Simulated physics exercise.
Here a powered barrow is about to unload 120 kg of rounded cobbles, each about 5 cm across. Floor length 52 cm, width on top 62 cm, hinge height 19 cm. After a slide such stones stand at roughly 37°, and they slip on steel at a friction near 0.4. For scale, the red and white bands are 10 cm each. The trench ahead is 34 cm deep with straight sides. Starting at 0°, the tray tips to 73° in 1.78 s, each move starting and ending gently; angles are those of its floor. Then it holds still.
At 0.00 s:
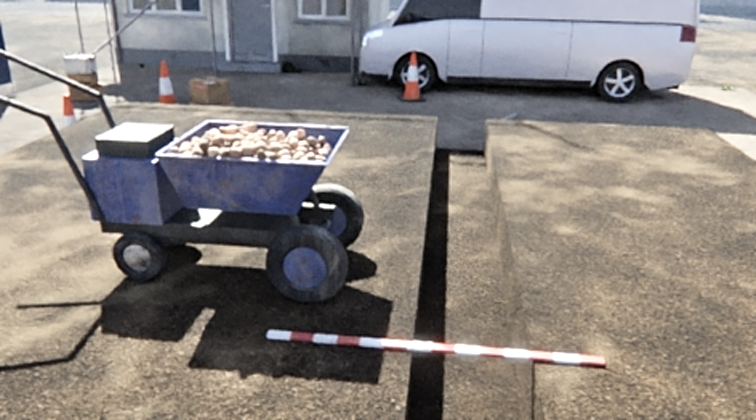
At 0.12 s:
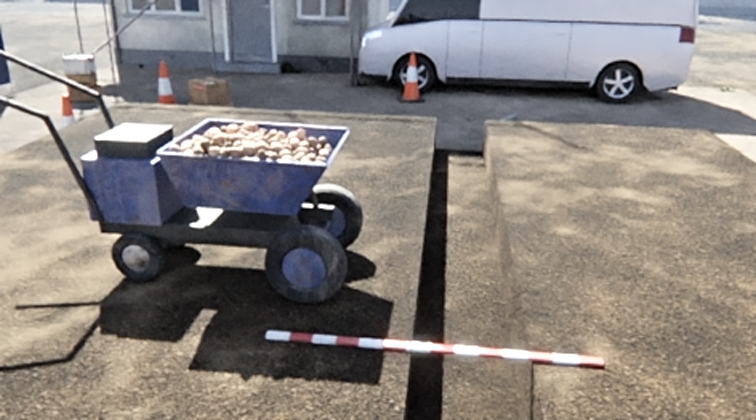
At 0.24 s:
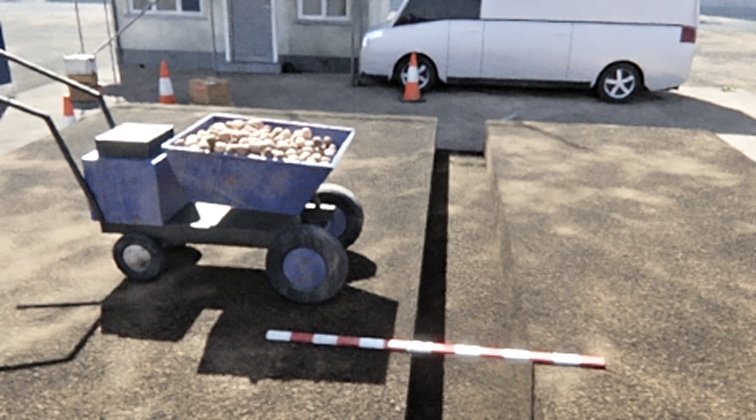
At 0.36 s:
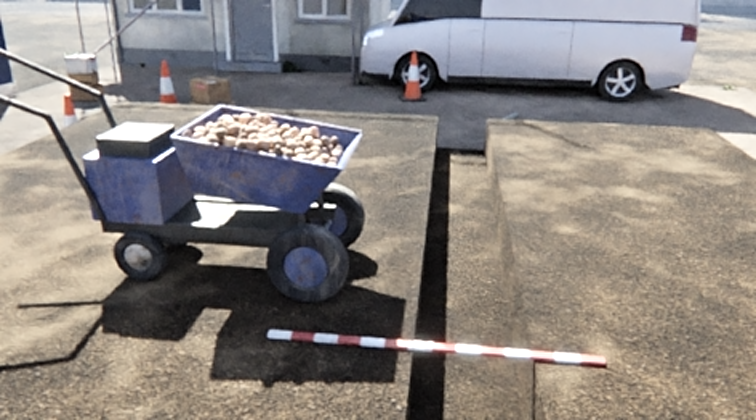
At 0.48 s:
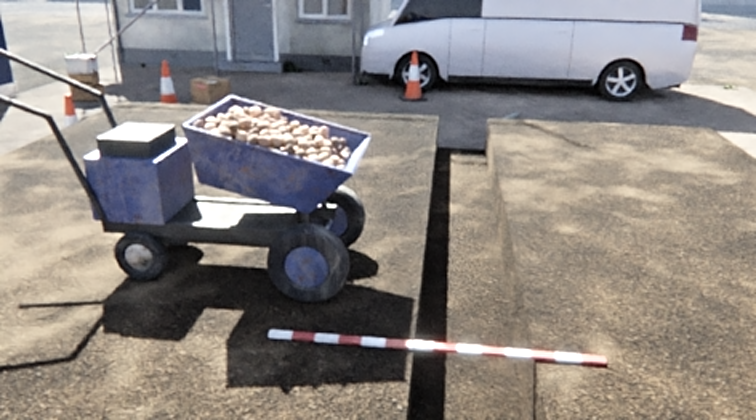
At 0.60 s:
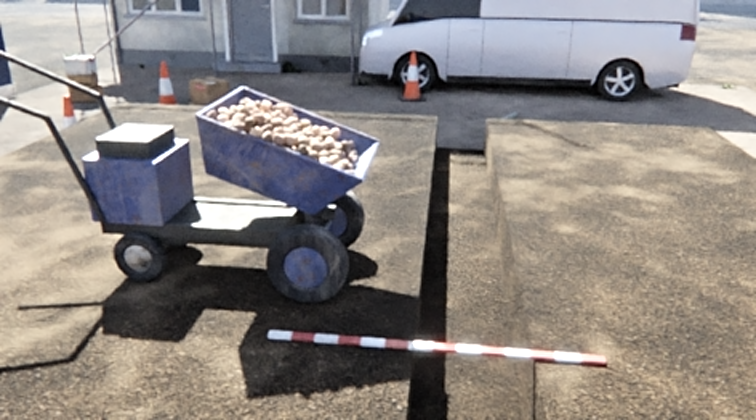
The blue tray of cobbles on the barrow tilts steadily down toward the right.
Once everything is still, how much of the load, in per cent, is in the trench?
Close to 100 in a hundred.
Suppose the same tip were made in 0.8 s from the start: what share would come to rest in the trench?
Then about 100 per cent.
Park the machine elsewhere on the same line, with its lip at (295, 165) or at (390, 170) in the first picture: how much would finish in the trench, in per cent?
About 90 and 80 per cent.
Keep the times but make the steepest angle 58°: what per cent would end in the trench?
Then about 50 per cent.
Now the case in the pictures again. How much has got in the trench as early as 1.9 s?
Some 50 per cent.
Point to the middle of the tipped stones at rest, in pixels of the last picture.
Near (466, 330).
After 1.3 s the floor is at 62°; 96 % in the tray, 1 % short of the trench, 3 % in the trench; the foremost stones are at (446, 274).
After 1.9 s the floor is at 73°; 52 % in the tray, 48 % in the trench; the foremost stones are at (511, 332).
After 2.2 s the floor is at 73°; 26 % in the tray, 74 % in the trench; the foremost stones are at (510, 335).
After 4.2 s the floor is at 73°; 0 % in the tray, 100 % in the trench; the foremost stones are at (512, 335).
